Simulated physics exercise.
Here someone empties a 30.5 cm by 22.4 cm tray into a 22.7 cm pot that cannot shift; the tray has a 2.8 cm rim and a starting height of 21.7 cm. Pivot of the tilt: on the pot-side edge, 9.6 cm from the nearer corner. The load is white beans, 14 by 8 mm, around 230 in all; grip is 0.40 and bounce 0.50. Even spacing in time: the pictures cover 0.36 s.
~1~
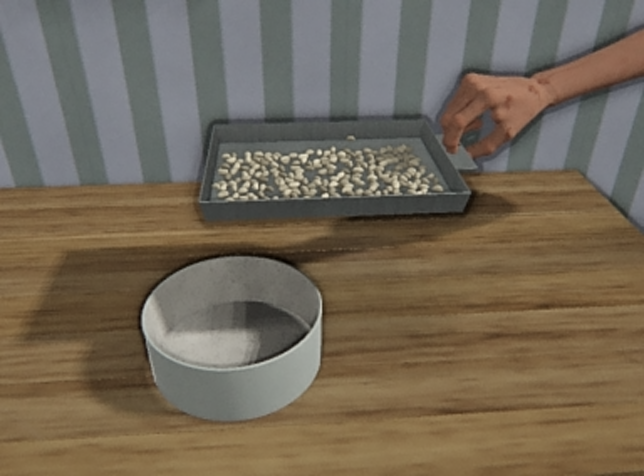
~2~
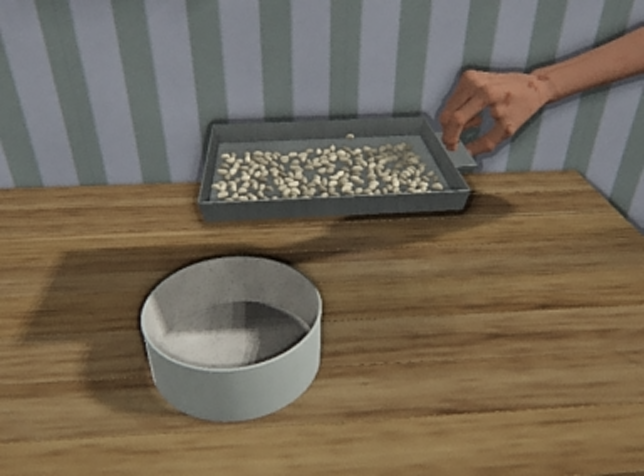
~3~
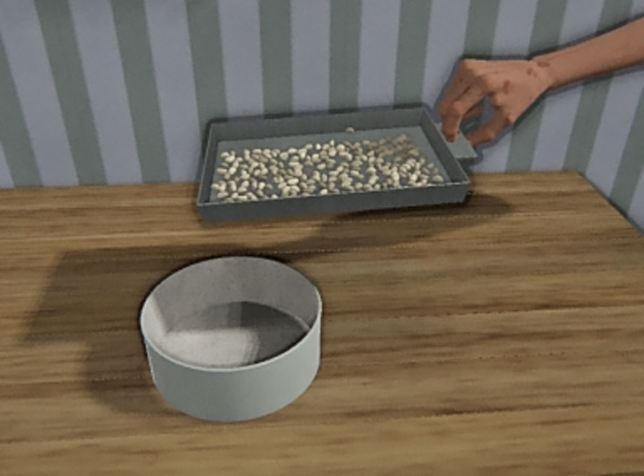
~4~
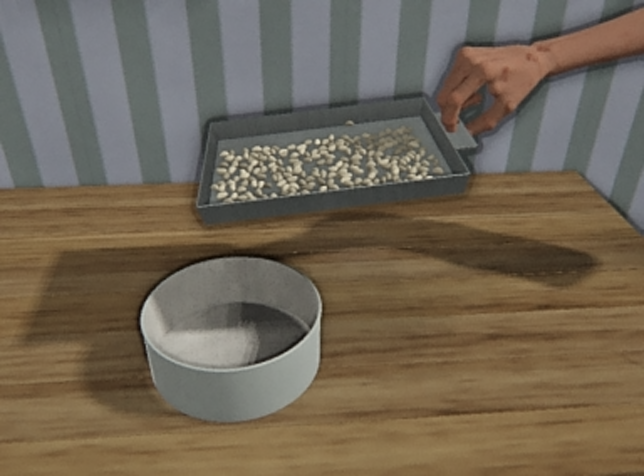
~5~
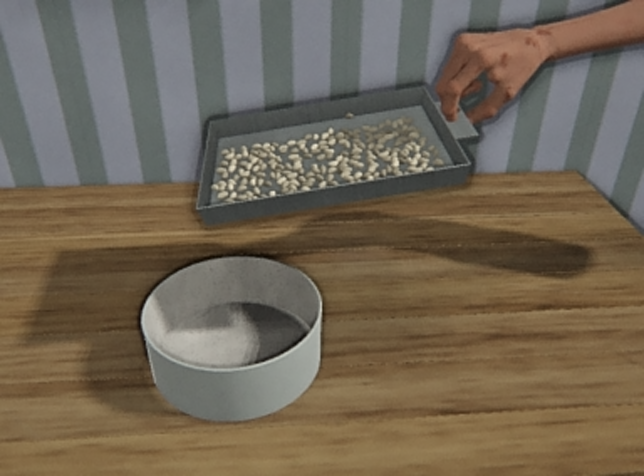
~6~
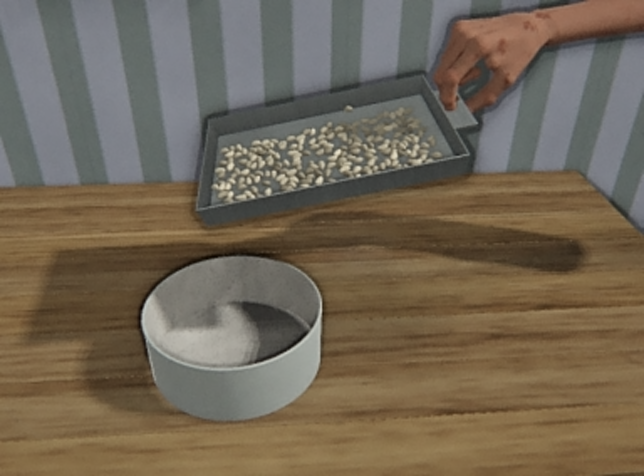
A dark, shallow tray of white beans slowly tilted as a hand raised its right end, leaving the left end low, while a round, pale pot sat still on the wooden table in front.
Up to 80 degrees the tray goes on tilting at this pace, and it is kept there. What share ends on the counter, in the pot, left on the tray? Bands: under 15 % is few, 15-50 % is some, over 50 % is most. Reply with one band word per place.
Counter few, pot most, tray some.
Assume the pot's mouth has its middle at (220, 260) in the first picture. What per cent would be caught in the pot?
Roughly 45 percent would end up there.
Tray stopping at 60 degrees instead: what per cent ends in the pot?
Roughly 15 percent.
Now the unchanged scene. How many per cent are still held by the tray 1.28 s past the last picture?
Close to 95 in a hundred parts of the load.
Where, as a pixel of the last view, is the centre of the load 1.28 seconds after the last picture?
At about (219, 185).
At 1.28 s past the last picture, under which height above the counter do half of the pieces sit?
Roughly 24 centimetres, more or less.
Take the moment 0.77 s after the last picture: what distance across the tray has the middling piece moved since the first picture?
It has moved some 8 cm from its start.
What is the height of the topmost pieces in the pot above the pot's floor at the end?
2.0 cm.
Then, 0.77 s after the last picture, tilt 44 degrees; the tray holds 100 %, the pot 0 %.
Then, 1.28 s after the last picture, tilt 65 degrees; the tray holds 95 %, the pot 5 %.
Then, 1.86 s after the last picture, tilt 80 degrees; the tray holds 40 %, the pot 50 %.
In the end, counter 0 %, pot 70 %, tray 25 %.
